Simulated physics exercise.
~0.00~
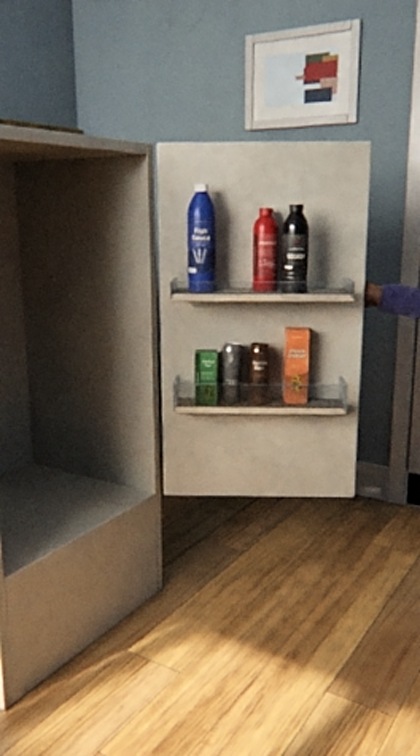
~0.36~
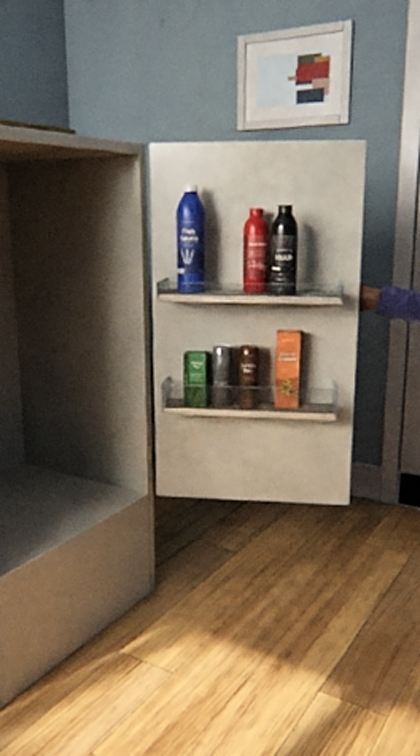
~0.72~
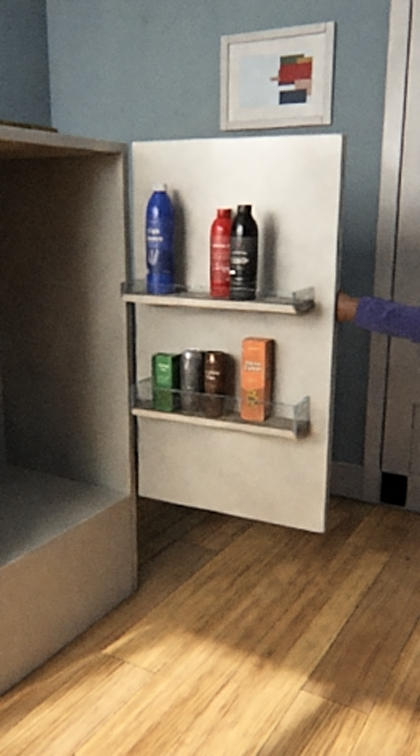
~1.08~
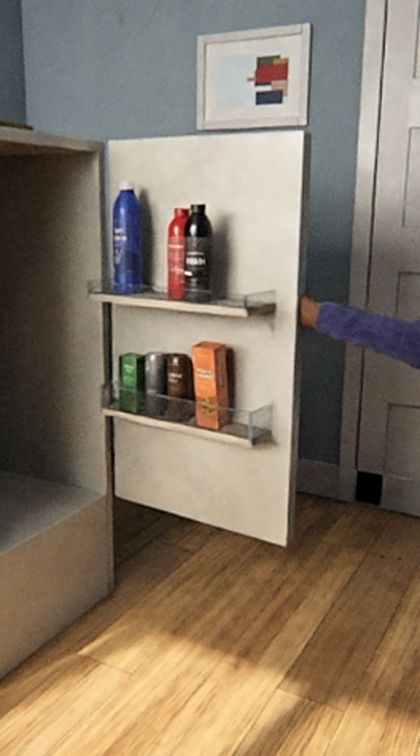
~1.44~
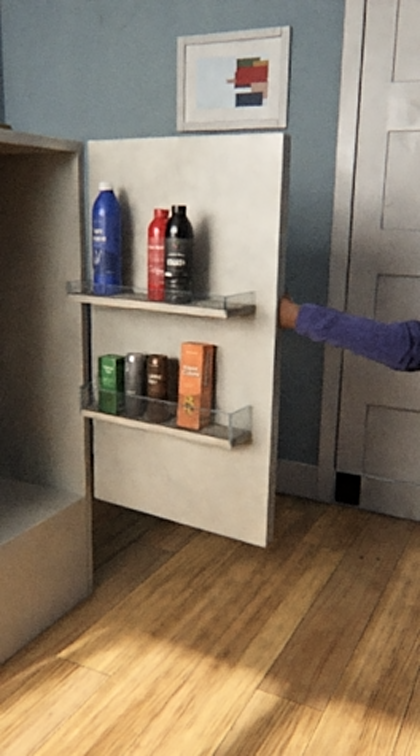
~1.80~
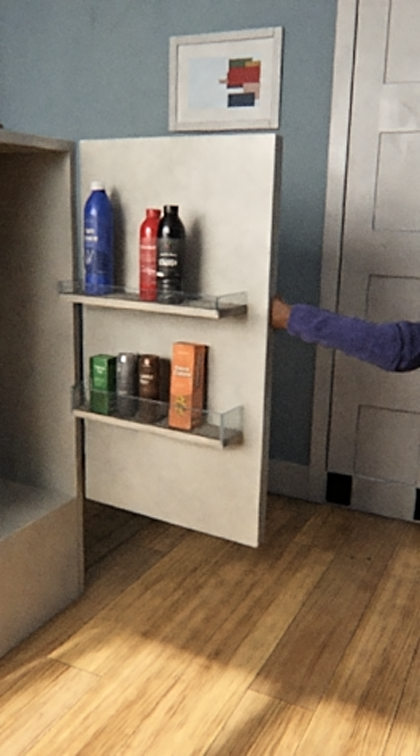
At the start, a pale fridge door stands wide open beside an empty cabinet, with blue, red and black bottles on its upper rack and a green carton, two cans and an orange carton on the lower one. A hand in a purple sleeve is at the door's right edge. As the view pans slightly right, the hand pushes the door part of the way towards shut. The orange carton tips slightly, and then the door stops, still well open. The carton stands upright again, and all the items end up in their racks, with the hand still at the edge.
